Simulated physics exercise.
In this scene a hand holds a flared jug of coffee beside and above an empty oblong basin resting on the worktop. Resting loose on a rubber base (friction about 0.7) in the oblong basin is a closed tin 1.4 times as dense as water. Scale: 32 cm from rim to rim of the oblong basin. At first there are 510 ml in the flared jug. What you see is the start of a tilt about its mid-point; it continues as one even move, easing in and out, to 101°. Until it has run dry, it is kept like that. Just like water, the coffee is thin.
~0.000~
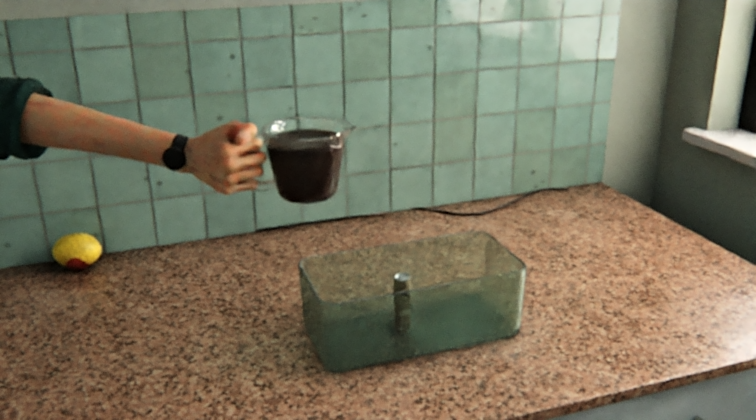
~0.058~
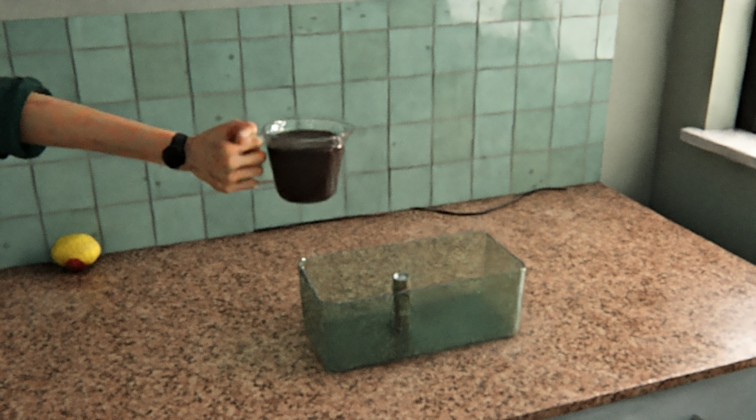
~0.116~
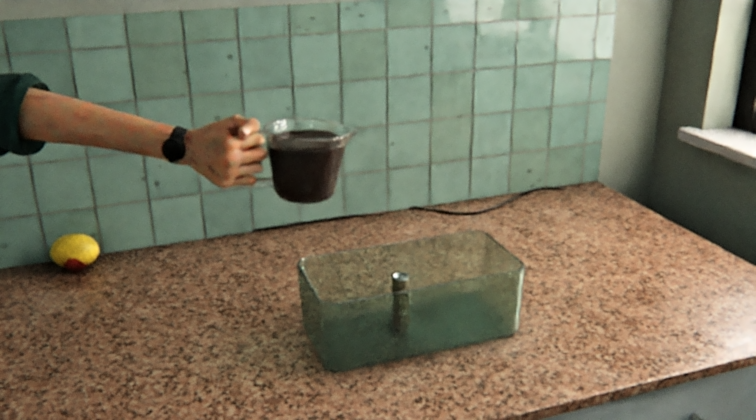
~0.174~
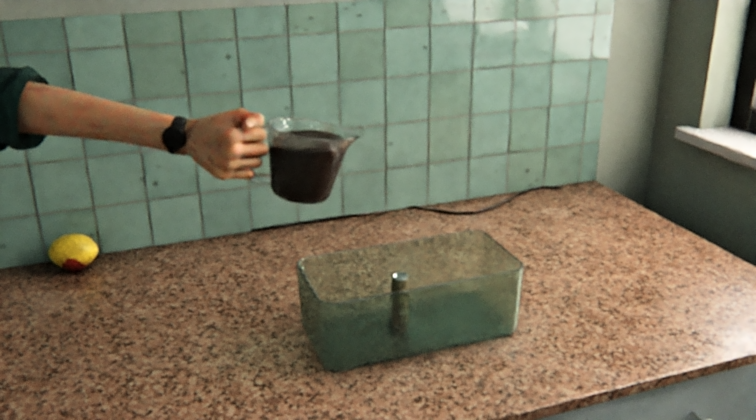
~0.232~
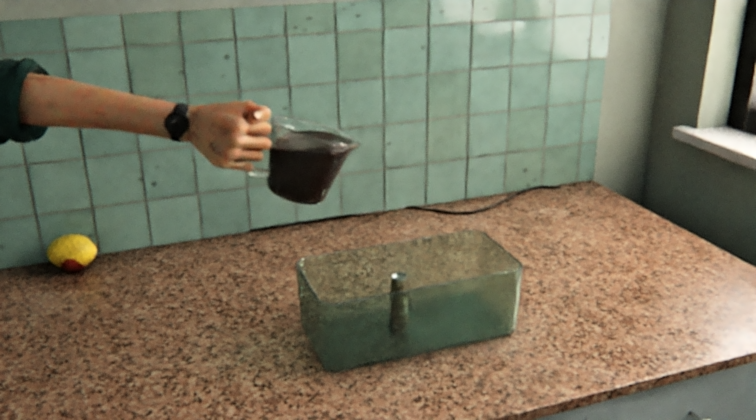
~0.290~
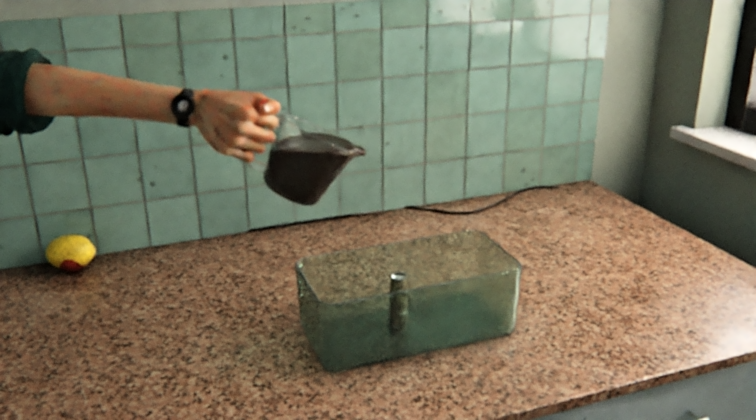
A bare forearm with a dark sleeve and a black watch reaches in from the left, holding a clear jug of dark coffee by its handle, above a speckled pinkish-brown worktop seen from slightly above. An empty greenish glass basin sits below, with a yellow fruit at left and green tiles behind. The hand smoothly tilts the jug rightward while the camera stays almost still.
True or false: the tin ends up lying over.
True.
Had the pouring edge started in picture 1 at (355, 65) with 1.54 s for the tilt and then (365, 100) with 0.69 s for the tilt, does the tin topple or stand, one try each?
In the first try it remains standing; in the second it remains standing.
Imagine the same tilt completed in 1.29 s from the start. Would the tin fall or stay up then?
Holds steady.
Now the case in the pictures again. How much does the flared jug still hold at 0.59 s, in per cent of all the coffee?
Close to 44 in a hundred.
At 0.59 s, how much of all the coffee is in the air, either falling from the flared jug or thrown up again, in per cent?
Around 36 in a hundred.
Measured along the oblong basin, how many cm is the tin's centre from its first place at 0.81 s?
Some 1 cm.
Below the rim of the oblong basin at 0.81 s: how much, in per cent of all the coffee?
My estimate is about 80 percent.
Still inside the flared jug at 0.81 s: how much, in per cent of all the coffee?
About 6 % is still there.
Then, 0.59 s in, the tilt is 85° and 44 per cent is still to pour; the tin stands where it began.
Then, 0.81 s in, the tilt is 101° and 6 per cent is still to pour; the tin stands 1 cm from where it began.
Then, 1.05 s in, the tilt is 101° and 0 per cent is still to pour; the tin lies on its side.
Then, 1.30 s in, the tilt is 101° and 0 per cent is still to pour; the tin lies on its side.
Finally, the tin lies on its side.
